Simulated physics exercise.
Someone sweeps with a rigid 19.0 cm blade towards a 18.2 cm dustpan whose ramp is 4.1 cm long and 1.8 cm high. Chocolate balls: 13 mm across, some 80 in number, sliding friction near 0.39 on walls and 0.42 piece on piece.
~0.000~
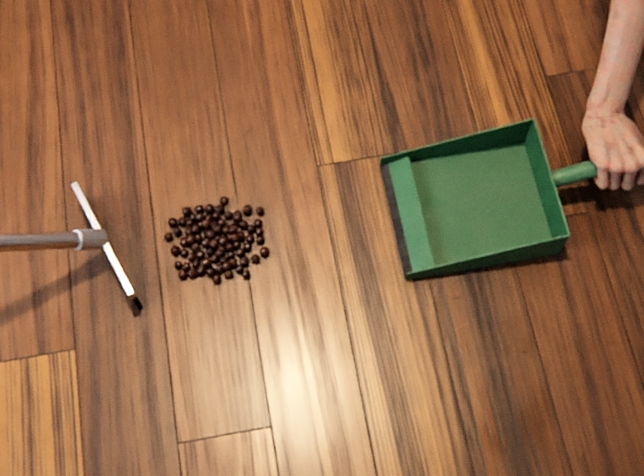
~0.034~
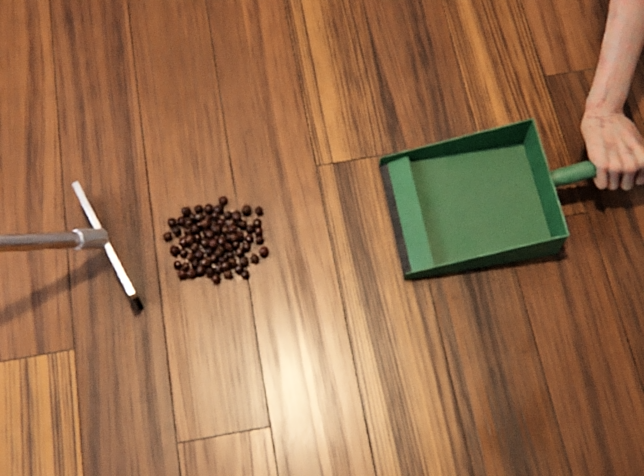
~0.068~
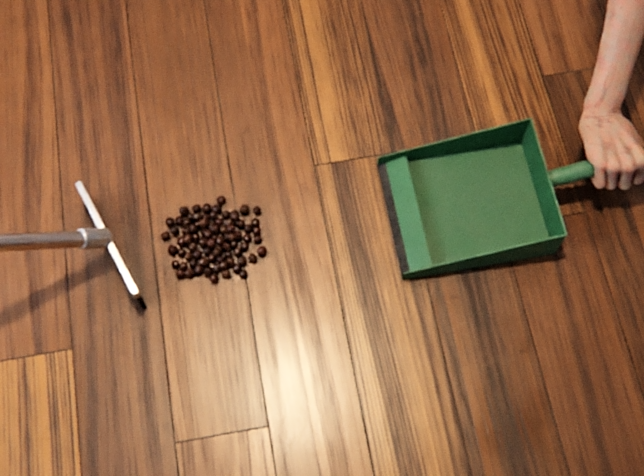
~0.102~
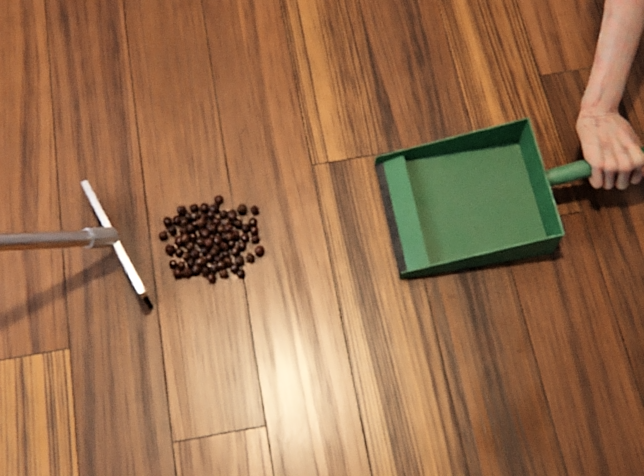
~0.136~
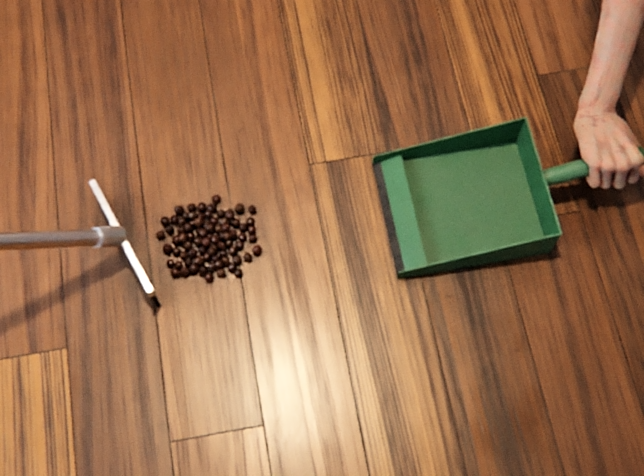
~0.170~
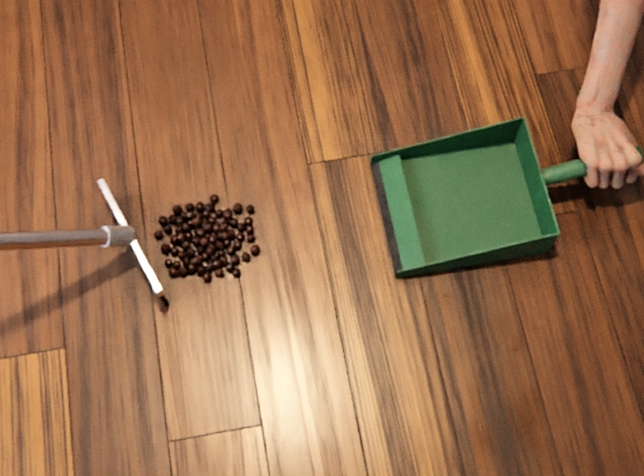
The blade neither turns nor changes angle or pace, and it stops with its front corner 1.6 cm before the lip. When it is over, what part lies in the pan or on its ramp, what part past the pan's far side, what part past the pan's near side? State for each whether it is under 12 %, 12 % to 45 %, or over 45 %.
In order: In the pan or on its ramp: Not much; past the pan's far side: A moderate quantity; past the pan's near side: Not much.
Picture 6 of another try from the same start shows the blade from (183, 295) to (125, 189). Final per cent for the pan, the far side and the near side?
Pan: 10, far side: 30, near side: 5.
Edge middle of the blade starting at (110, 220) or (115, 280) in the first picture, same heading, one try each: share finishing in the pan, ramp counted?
Some 5 and 0 per cent.
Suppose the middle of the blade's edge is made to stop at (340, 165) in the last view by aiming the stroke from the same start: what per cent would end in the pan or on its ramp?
Some 10 per cent.
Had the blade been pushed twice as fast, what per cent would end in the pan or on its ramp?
Then roughly 15 per cent.
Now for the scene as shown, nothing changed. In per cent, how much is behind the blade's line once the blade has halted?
Near 20 percent, give or take.
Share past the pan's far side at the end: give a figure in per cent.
I'd put it near 35 percent.
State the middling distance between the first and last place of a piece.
That distance is close to 22 cm.
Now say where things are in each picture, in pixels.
The first frame shows blade from (132, 295) to (77, 188), moved 0.0 cm, 0 of the pieces shifted so far; middle of the pieces at (218, 239); pan at (480, 207).
The second frame shows blade from (133, 295) to (78, 188), moved 0.2 cm, 0 of the pieces shifted so far; middle of the pieces at (217, 239).
The third frame shows blade from (136, 294) to (81, 188), moved 1.0 cm, 0 of the pieces shifted so far; middle of the pieces at (215, 238).
The fourth frame shows blade from (143, 293) to (87, 187), moved 2.2 cm, 0 of the pieces shifted so far; middle of the pieces at (212, 238).
The fifth frame shows blade from (151, 292) to (95, 186), moved 3.6 cm, 0 of the pieces shifted so far; middle of the pieces at (210, 237).
The sixth frame shows blade from (160, 292) to (103, 185), moved 5.1 cm, 0 of the pieces shifted so far; middle of the pieces at (208, 237); pan at (470, 205). Its pace works out near 0.42 m/s, heading 8 degrees towards the viewer's side.
Then, at 0.52 s, middle of the blade 21 cm from the lip; 0 % over the lip, far side 10 %, near side 0 %.
After 0.76 s, middle of the blade 11 cm from the lip; 0 % over the lip, far side 20 %, near side 0 %.
After 1.10 s, middle of the blade 5 cm from the lip; 5 % over the lip, far side 35 %, near side 0 %.
At rest (1.6 s), pan 5 %, far side 35 %, near side 5 %, in front of the lip or behind the blade 60 %.
